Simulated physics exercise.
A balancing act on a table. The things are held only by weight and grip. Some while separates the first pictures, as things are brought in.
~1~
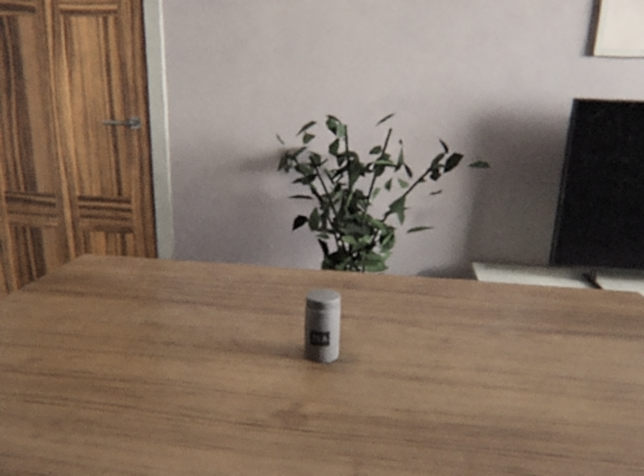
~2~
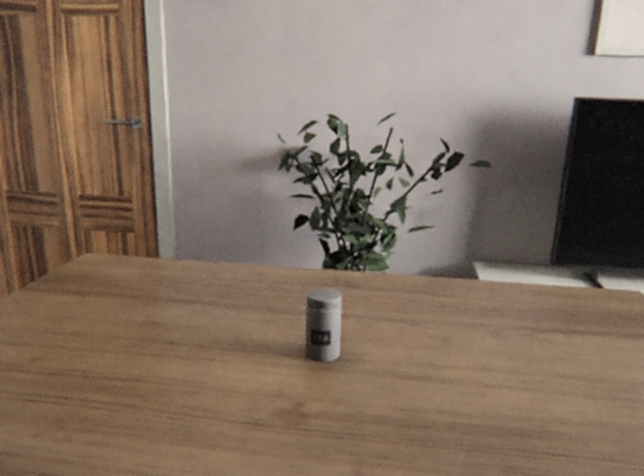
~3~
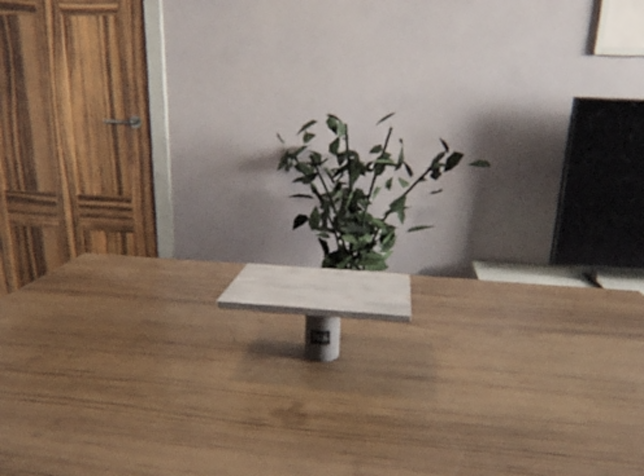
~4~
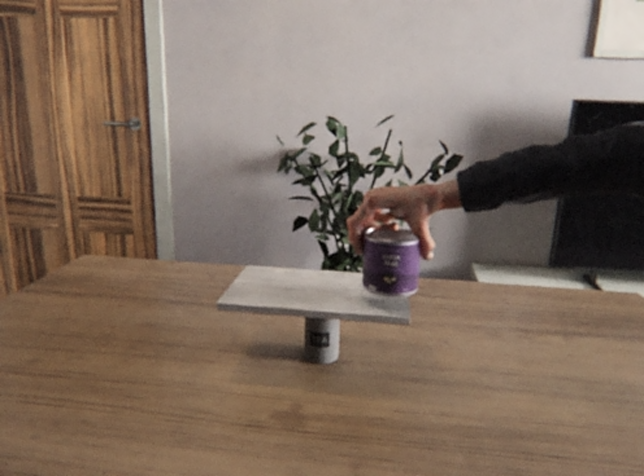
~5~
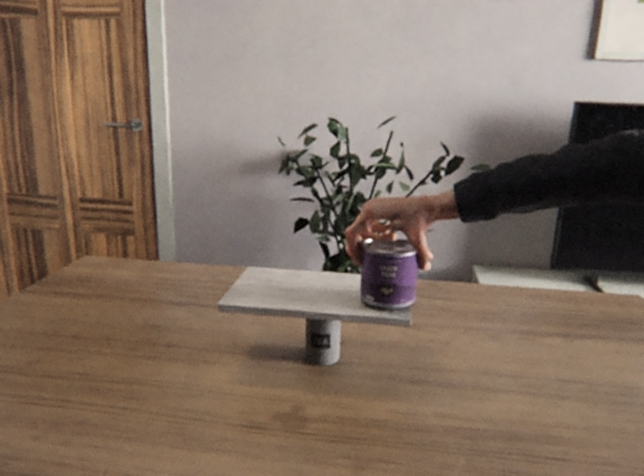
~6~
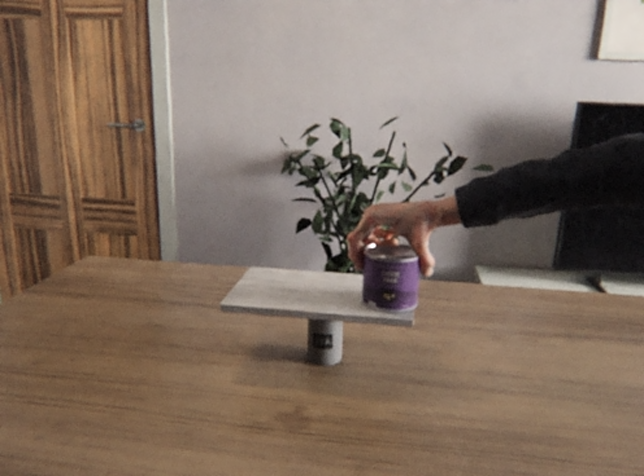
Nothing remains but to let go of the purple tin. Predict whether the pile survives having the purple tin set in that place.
A fall.
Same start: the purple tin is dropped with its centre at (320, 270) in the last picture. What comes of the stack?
Then it keeps its balance.
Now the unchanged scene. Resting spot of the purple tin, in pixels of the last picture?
It finishes at about (465, 365).
Then, 0.50 s later than the last frame, purple tin now fallen; white board tilted by 53°.
Then, 0.70 s later than the last frame, white board tilted by 42°.
When it is over, fallen, purple tin; lying over in the stack, white board; grey jar as before. End places, in pixels of the last picture, purple tin near (465, 365). The stack loses its balance.
